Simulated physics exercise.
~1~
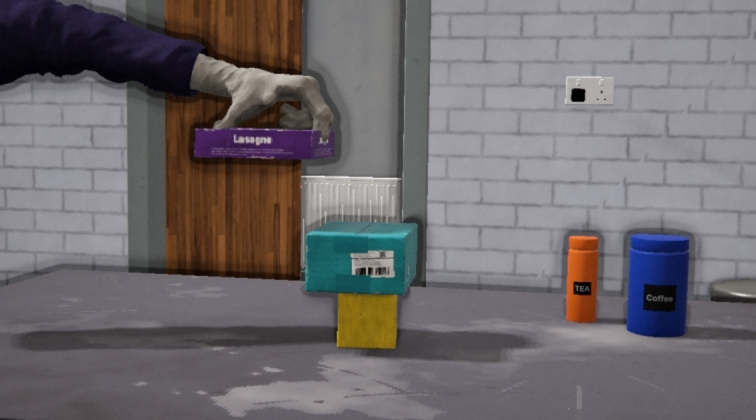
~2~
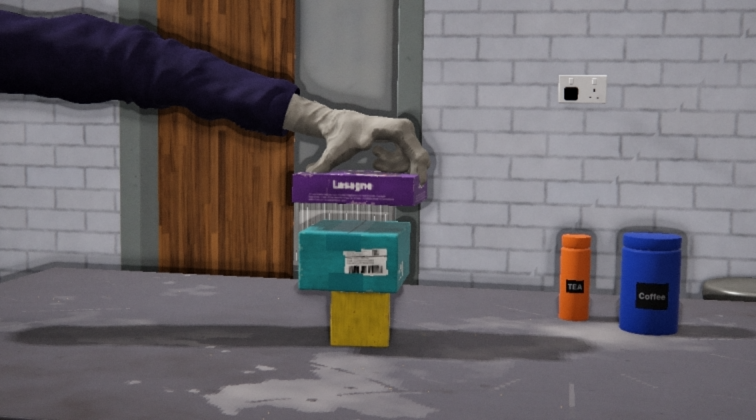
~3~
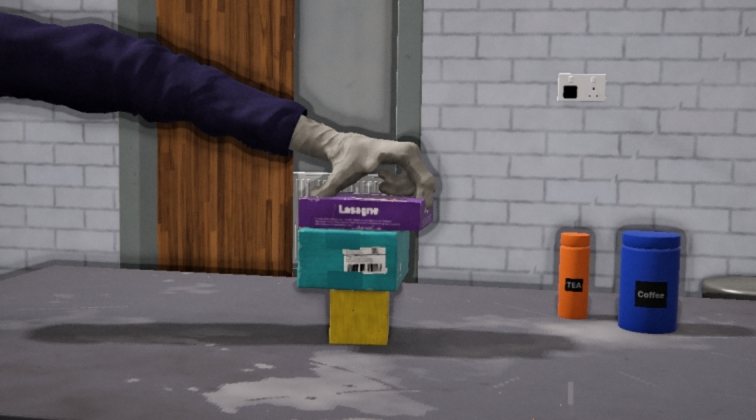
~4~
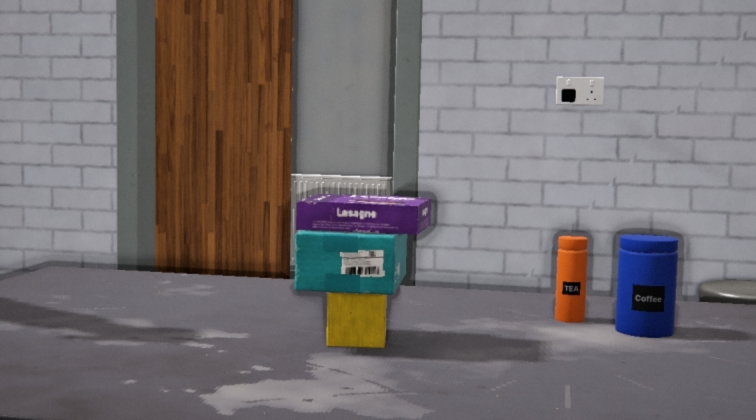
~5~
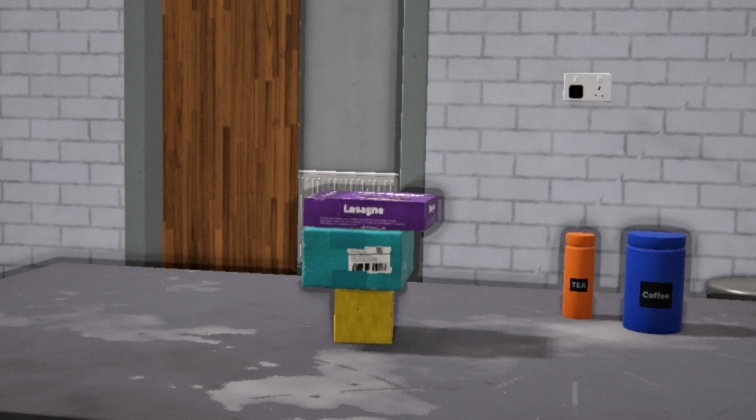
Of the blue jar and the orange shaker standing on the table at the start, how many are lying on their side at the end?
None of them are lying on their side. Both the blue jar and the orange shaker are still upright at the end.
